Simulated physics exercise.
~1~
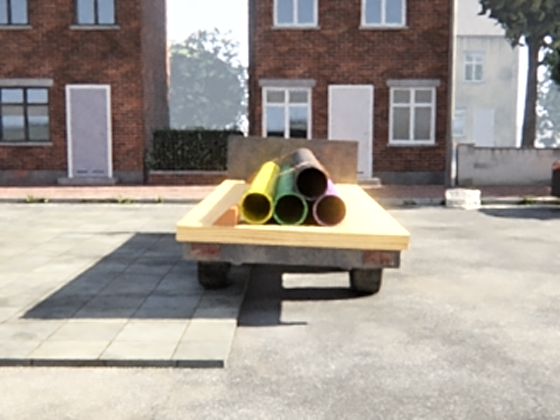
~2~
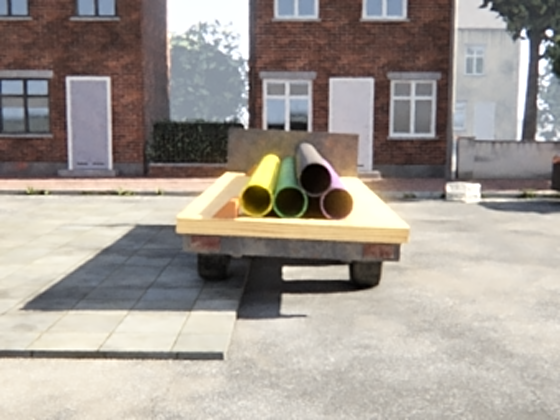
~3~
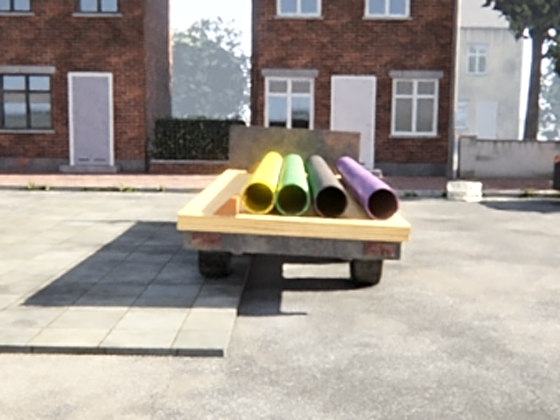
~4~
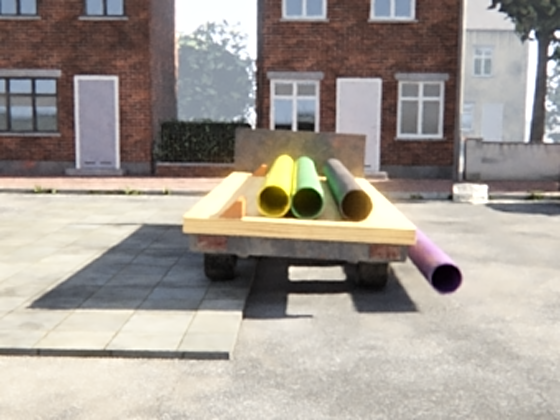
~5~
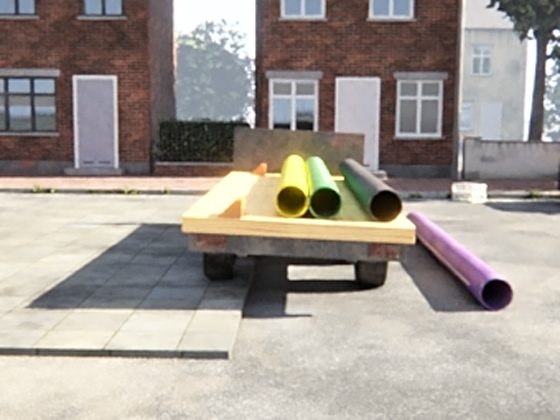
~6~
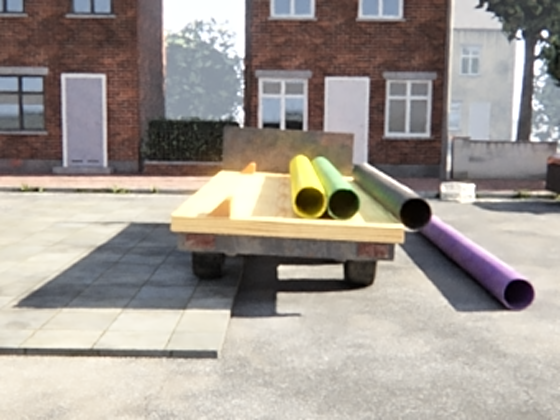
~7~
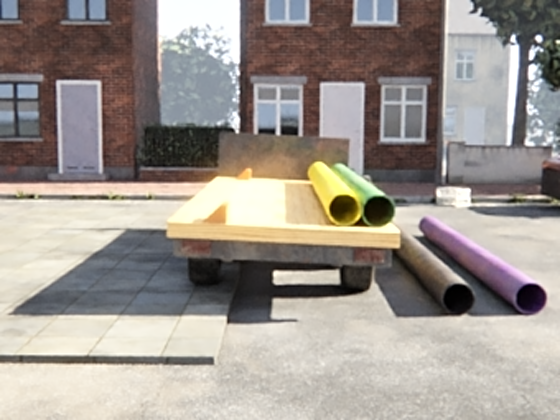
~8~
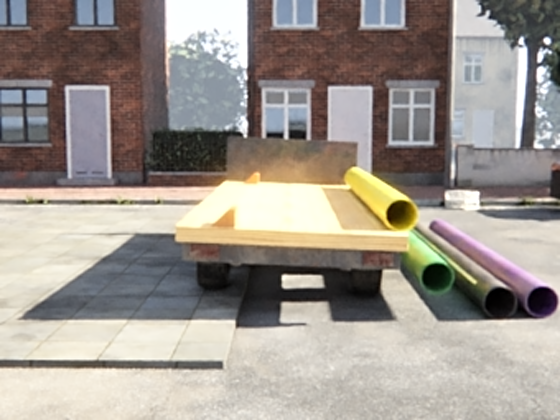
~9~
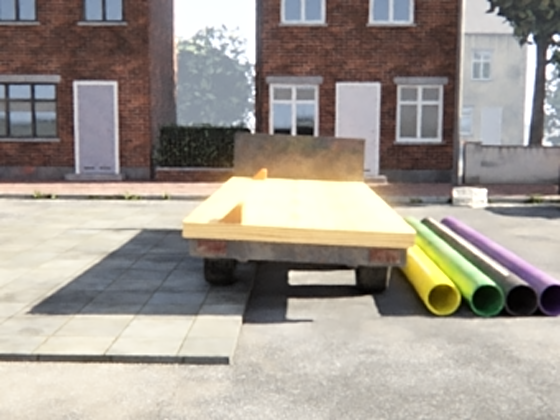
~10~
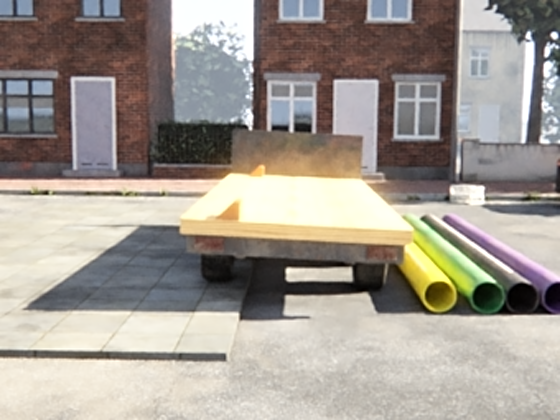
A parked trailer's stacked pipes spread and roll off the right side onto the ground.
